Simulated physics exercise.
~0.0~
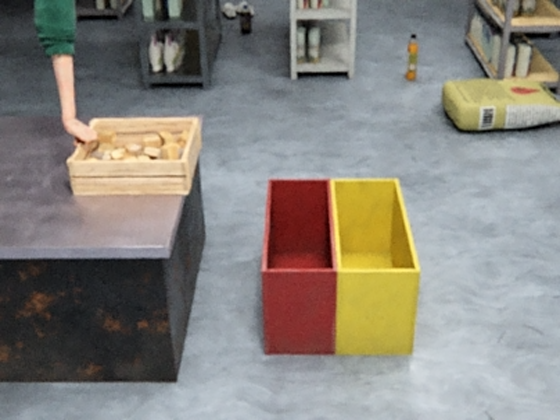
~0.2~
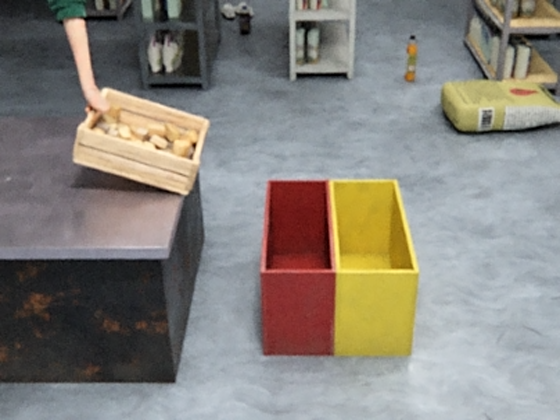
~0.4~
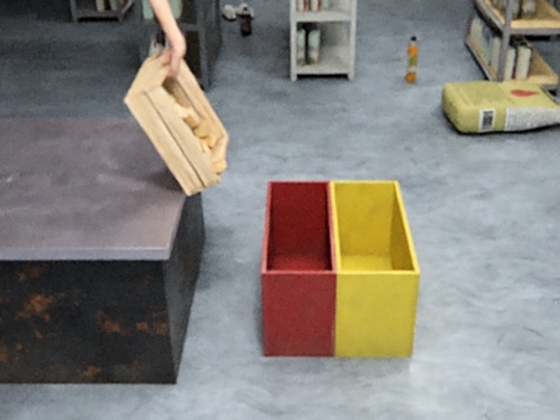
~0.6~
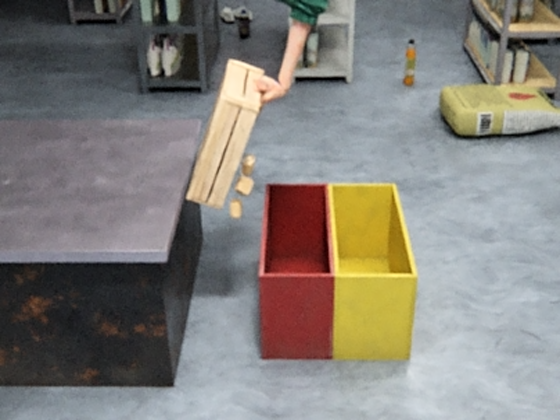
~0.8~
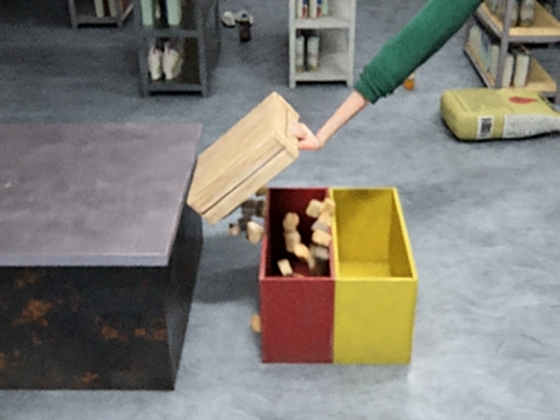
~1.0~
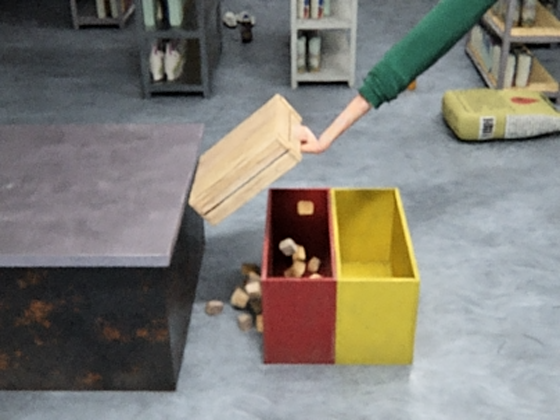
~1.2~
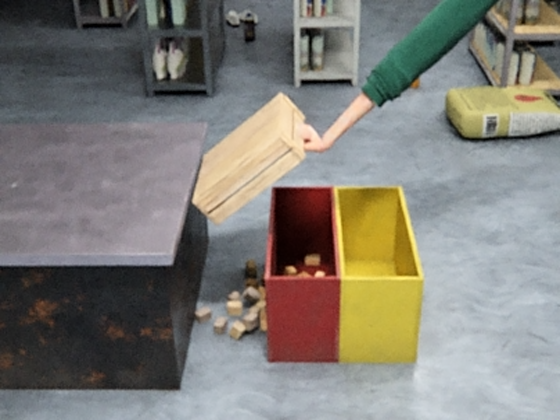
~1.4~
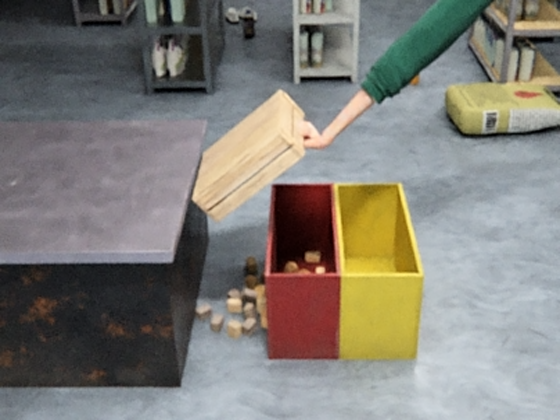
Green-sleeved arm tipping a wooden crate over a bench edge, spilling wooden blocks into a red tub and onto the floor.
